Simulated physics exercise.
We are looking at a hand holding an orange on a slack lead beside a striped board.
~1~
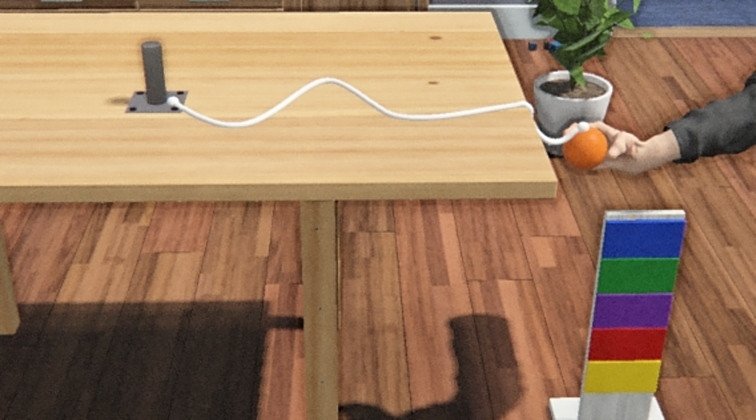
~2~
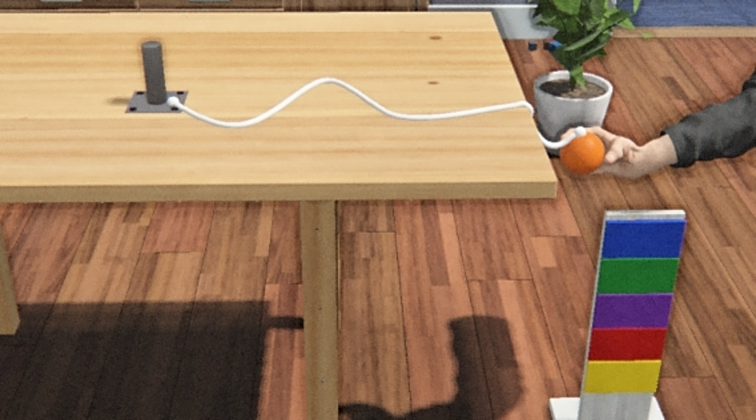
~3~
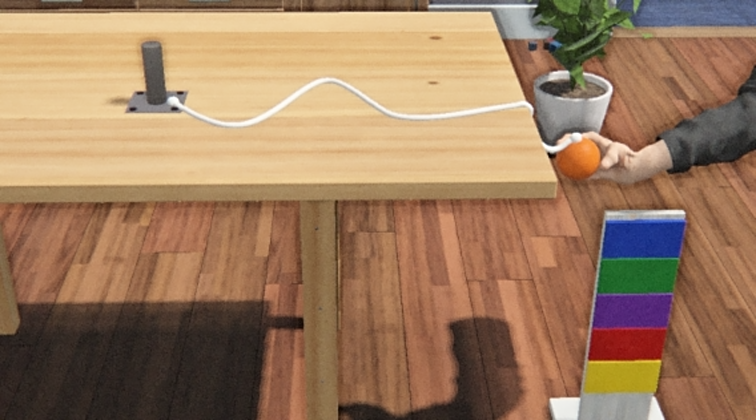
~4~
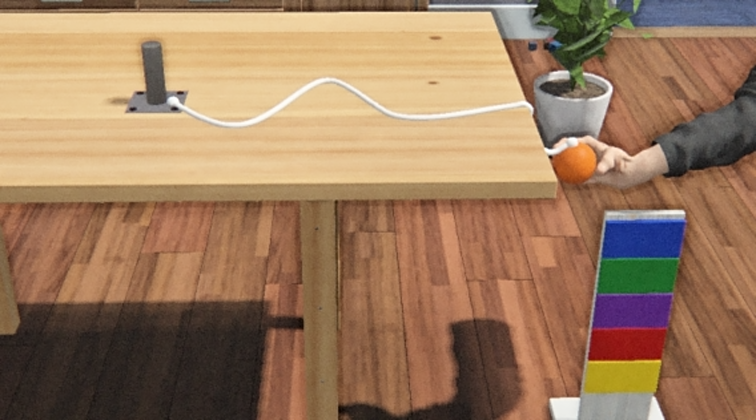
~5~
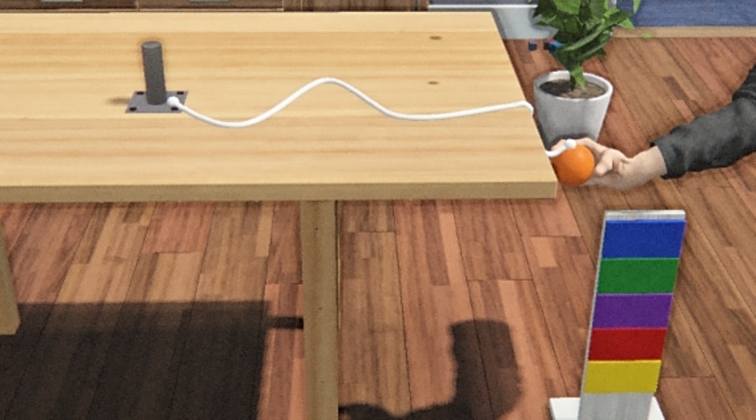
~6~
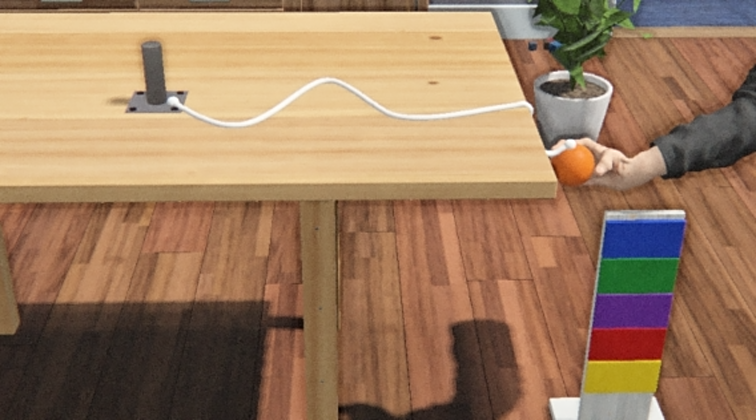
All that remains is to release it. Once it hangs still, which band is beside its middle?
Its centre hangs level with the purple band.
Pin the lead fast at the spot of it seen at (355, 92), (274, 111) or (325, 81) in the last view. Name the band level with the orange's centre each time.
One after the other, blue; green; blue.
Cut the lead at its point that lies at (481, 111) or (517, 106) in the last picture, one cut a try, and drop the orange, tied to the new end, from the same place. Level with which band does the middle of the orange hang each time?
Taking them in turn: None, it hangs higher; blue.
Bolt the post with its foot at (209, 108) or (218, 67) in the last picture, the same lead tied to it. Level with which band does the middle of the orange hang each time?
It would be red; red.
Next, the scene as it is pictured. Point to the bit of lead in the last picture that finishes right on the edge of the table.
It lies at about (399, 117).
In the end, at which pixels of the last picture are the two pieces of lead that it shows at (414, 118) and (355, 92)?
About (526, 120), and the other about (453, 100).
A little later, orange near (516, 293); level with green.
Next, orange near (513, 315); level with purple.
When it is over, orange near (512, 314); level with purple. Its middle rests at the purple band.
